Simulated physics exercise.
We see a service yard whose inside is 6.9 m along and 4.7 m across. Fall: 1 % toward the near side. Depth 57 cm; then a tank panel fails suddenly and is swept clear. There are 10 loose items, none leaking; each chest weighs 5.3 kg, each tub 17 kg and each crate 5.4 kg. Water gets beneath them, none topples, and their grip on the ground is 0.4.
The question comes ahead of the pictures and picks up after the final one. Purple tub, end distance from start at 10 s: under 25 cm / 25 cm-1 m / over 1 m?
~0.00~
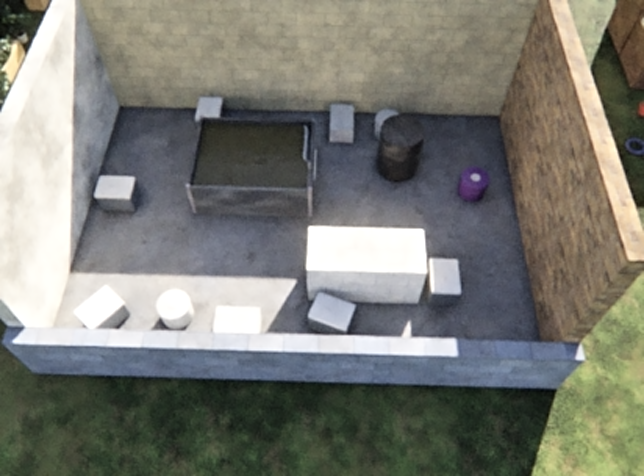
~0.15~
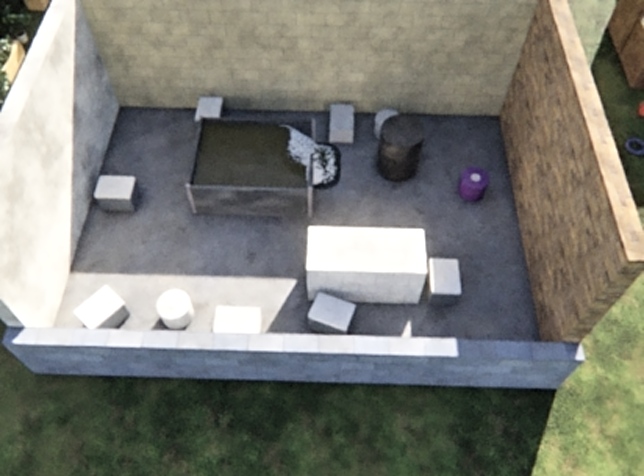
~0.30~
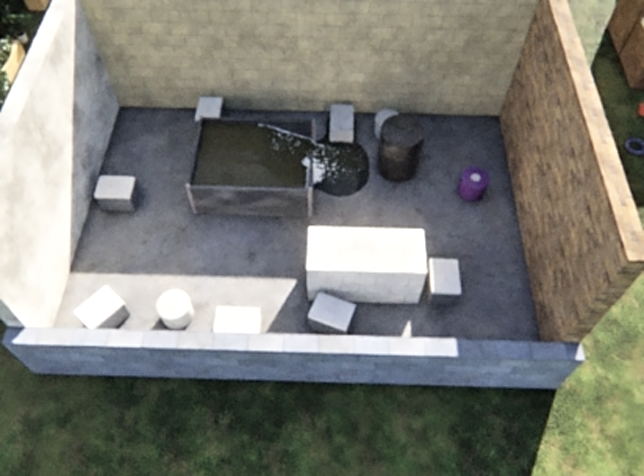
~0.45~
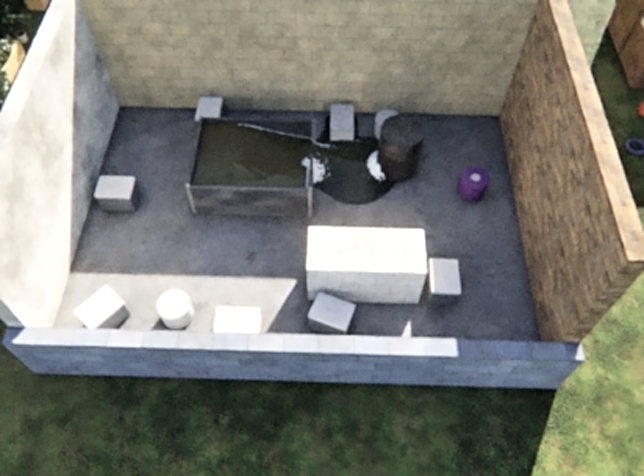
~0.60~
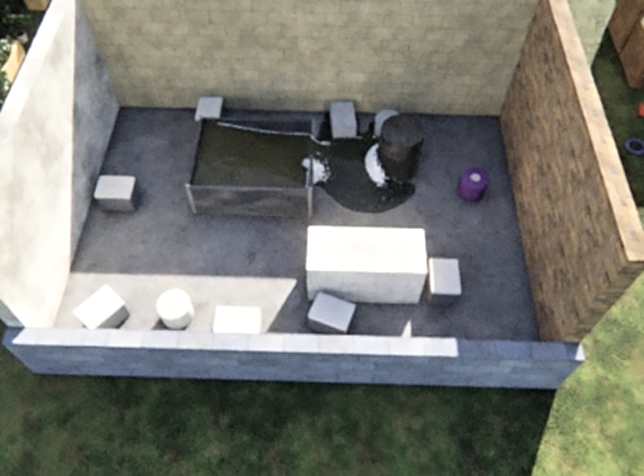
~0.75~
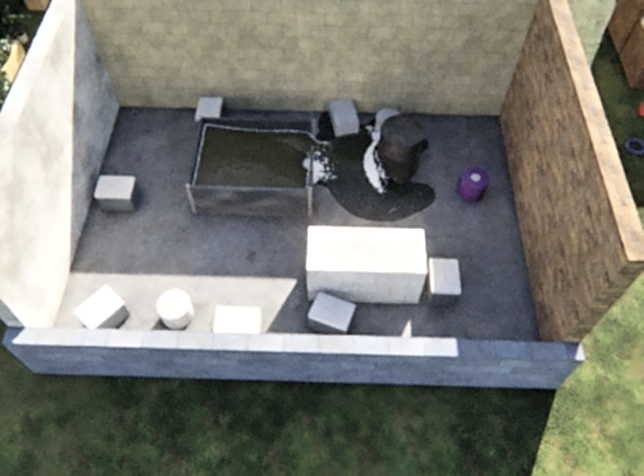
Result: A little way off.
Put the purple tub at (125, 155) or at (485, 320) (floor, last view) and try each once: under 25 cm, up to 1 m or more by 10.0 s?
Taken in turn, it stays almost motionless and then is carried a long way.
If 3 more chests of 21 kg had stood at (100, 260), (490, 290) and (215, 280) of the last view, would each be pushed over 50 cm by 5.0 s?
First inside the limit, then outside the limit, then inside the limit.
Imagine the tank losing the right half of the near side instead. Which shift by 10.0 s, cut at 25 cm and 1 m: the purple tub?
Well, the purple tub keeps its spot.
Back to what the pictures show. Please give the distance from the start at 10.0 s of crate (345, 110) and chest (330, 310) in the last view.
First 350 cm, then 300 cm.
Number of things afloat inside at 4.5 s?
I'd say 2 of them.
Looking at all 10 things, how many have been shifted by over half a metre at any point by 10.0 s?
My count gives 7.
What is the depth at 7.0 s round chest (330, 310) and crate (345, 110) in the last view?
About 3 and 3 cm.
After 2.0 s the purple tub is near (476, 178), 0.0 m from its start, aground; 1 afloat.
After 4.5 s the purple tub is near (467, 202), 0.5 m from its start, aground; 2 afloat.
After 7.0 s the purple tub is near (467, 202), 0.5 m from its start, aground; 4 afloat.
After 10.0 s the purple tub is near (467, 202), 0.5 m from its start, aground; 6 afloat.
